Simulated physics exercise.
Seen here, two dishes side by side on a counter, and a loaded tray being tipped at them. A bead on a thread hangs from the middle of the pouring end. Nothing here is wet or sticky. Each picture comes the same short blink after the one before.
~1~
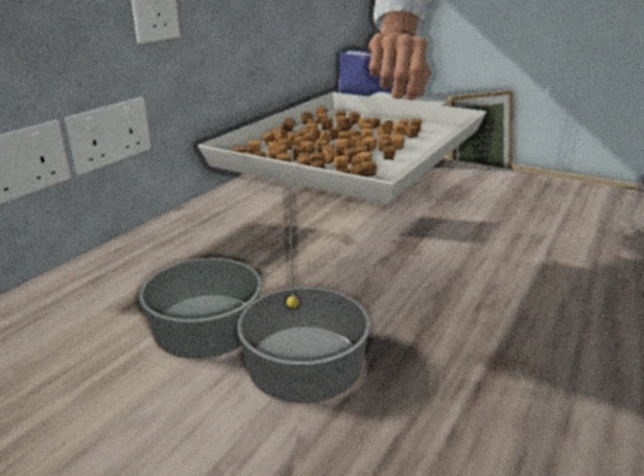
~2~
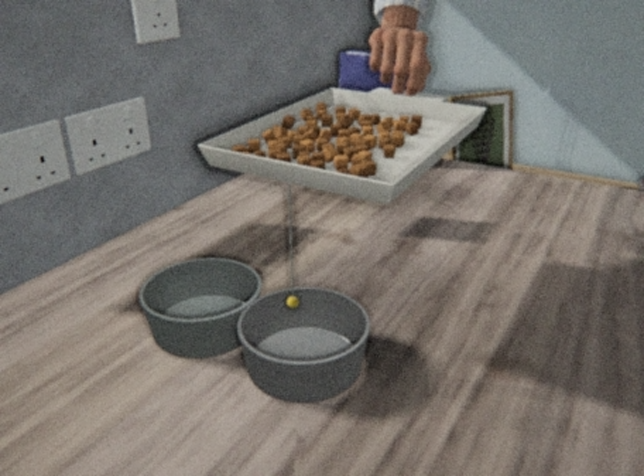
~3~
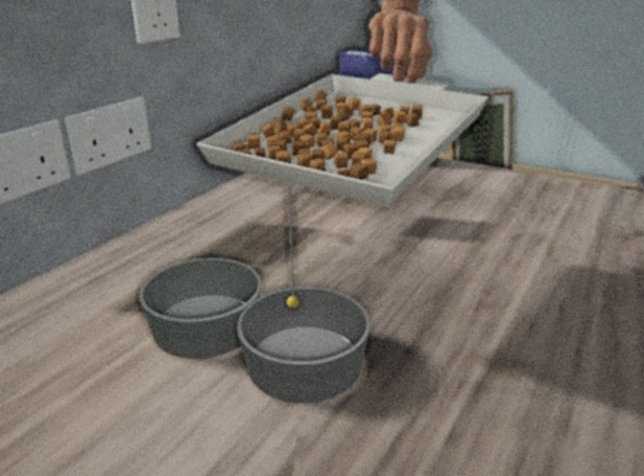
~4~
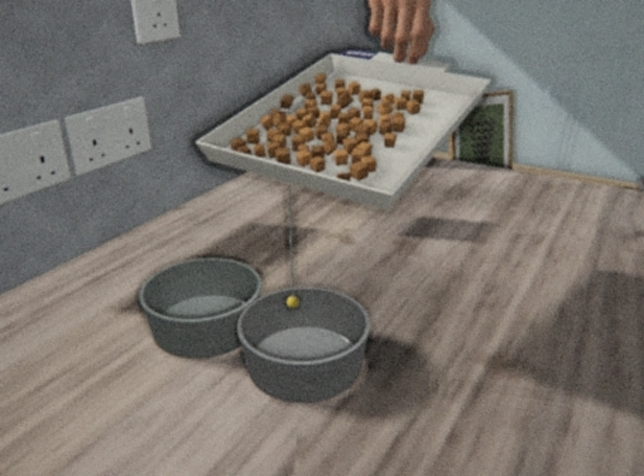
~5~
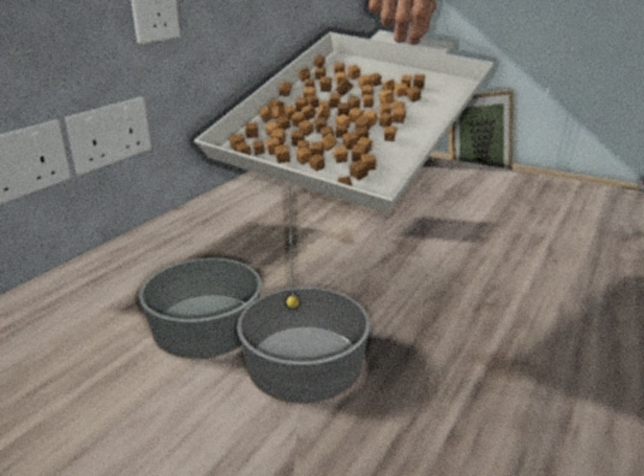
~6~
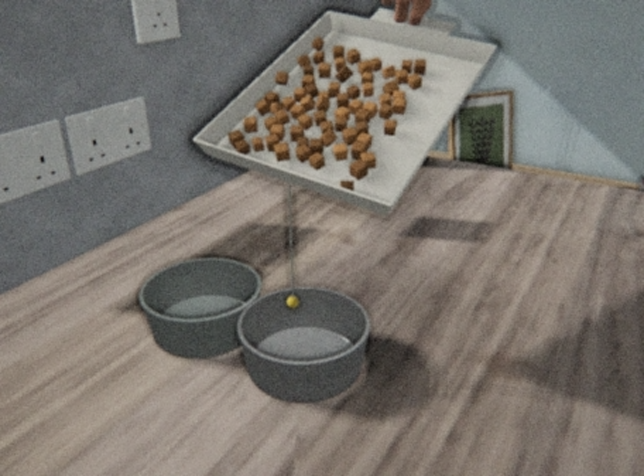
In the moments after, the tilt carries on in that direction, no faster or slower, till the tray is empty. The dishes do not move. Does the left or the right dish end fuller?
It favours the right-hand dish.
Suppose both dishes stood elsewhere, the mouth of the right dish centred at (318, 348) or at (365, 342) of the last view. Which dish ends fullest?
First the right one, then the right dish.
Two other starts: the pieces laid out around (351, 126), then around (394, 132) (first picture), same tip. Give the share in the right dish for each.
About 20 and 30 per cent.
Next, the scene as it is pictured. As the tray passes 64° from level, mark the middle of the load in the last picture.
At about (326, 151).
Soon after the last picture, tray tipped steeply; all on the tray.
A little later, tray tipped past a quarter turn; about half on the tray; a small part in the right dish; about a quarter outside both; about a quarter in the air.
Later still, tray tipped past a quarter turn; about a third in the right dish; about two thirds outside both.
At rest, tray tipped past a quarter turn; about a third in the right dish; none in the left dish; about two thirds outside both.
